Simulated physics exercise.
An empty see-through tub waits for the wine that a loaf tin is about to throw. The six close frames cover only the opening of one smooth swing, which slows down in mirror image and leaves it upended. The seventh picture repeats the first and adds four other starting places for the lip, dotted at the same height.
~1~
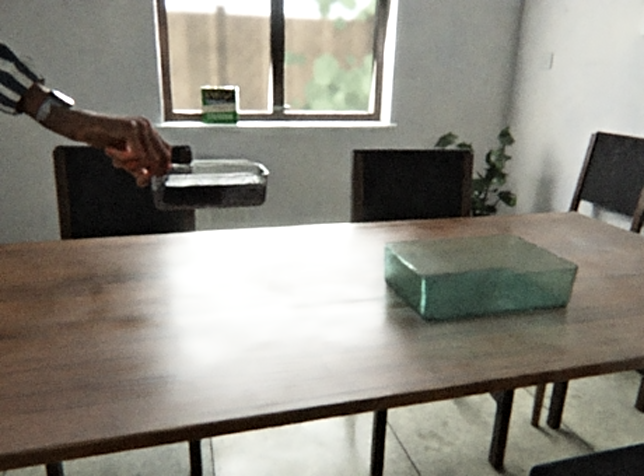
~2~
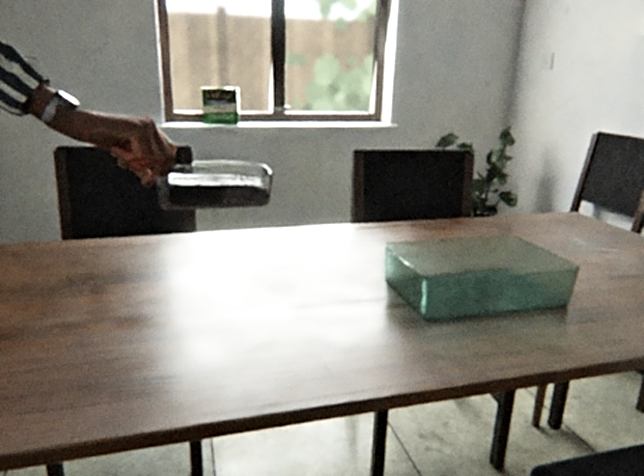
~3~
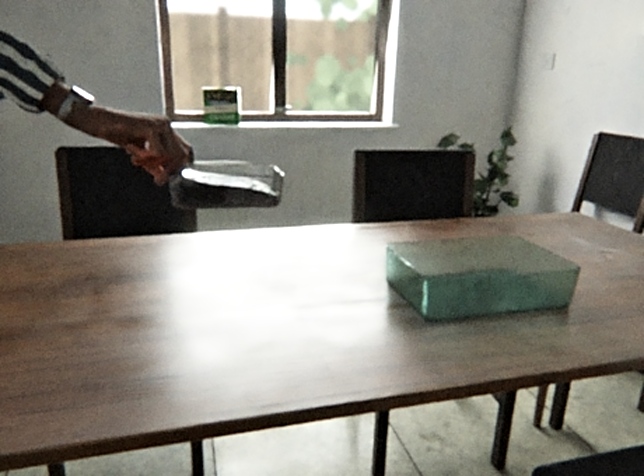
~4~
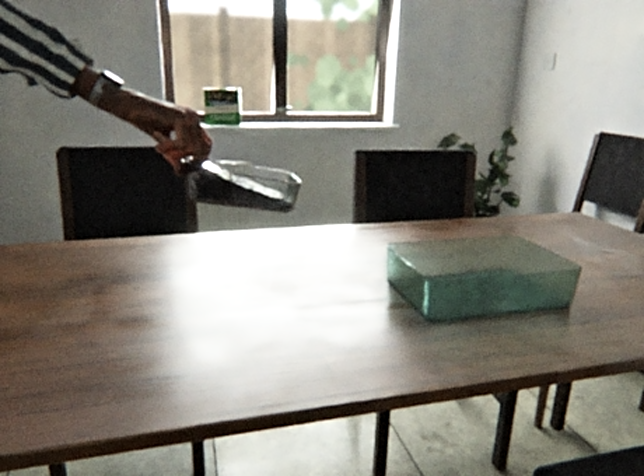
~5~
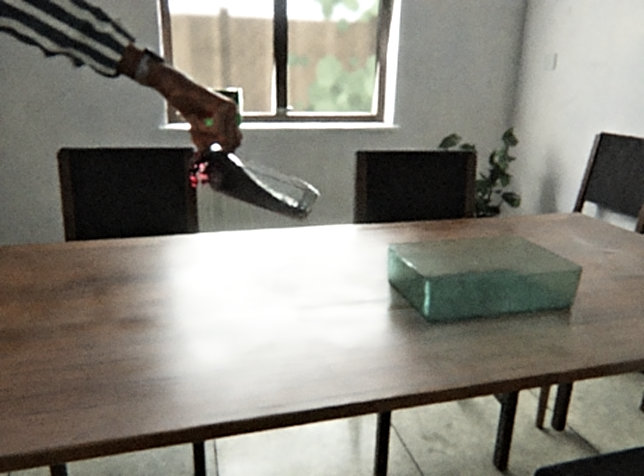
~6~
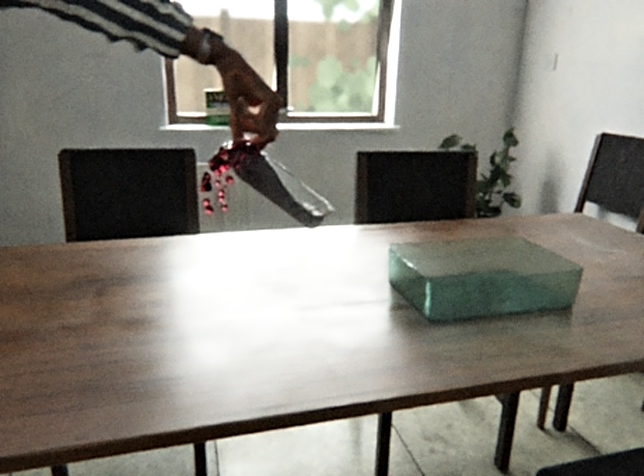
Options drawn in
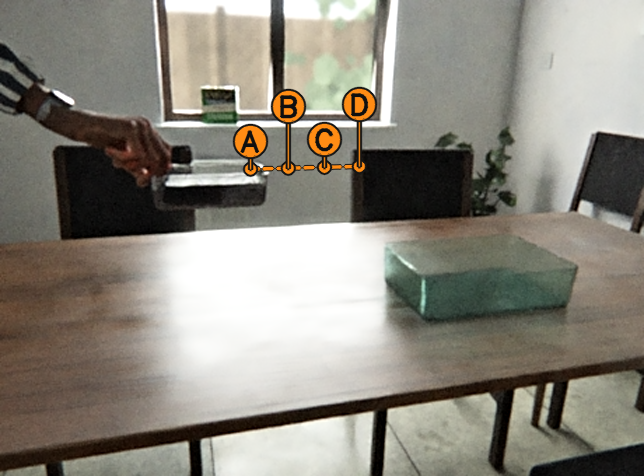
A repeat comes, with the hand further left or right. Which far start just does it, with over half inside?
C will do.
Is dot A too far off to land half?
Yes.
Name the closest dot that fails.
Dot B.
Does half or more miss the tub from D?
No.
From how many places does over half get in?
Two of them.
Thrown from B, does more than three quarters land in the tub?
No, less.
On the marked copy, A at (250, 169); B at (288, 168); C at (324, 167); D at (359, 166).
Choosing A, about 6 % lands in the tub, 93 % falls short.
Choosing B, about 26 % lands in the tub, 69 % falls short and 6 % goes beside or beyond.
Choosing C, about 69 % lands in the tub, 23 % falls short and 8 % goes beside or beyond.
Choosing D, about 81 % lands in the tub, 9 % falls short and 10 % goes beside or beyond.
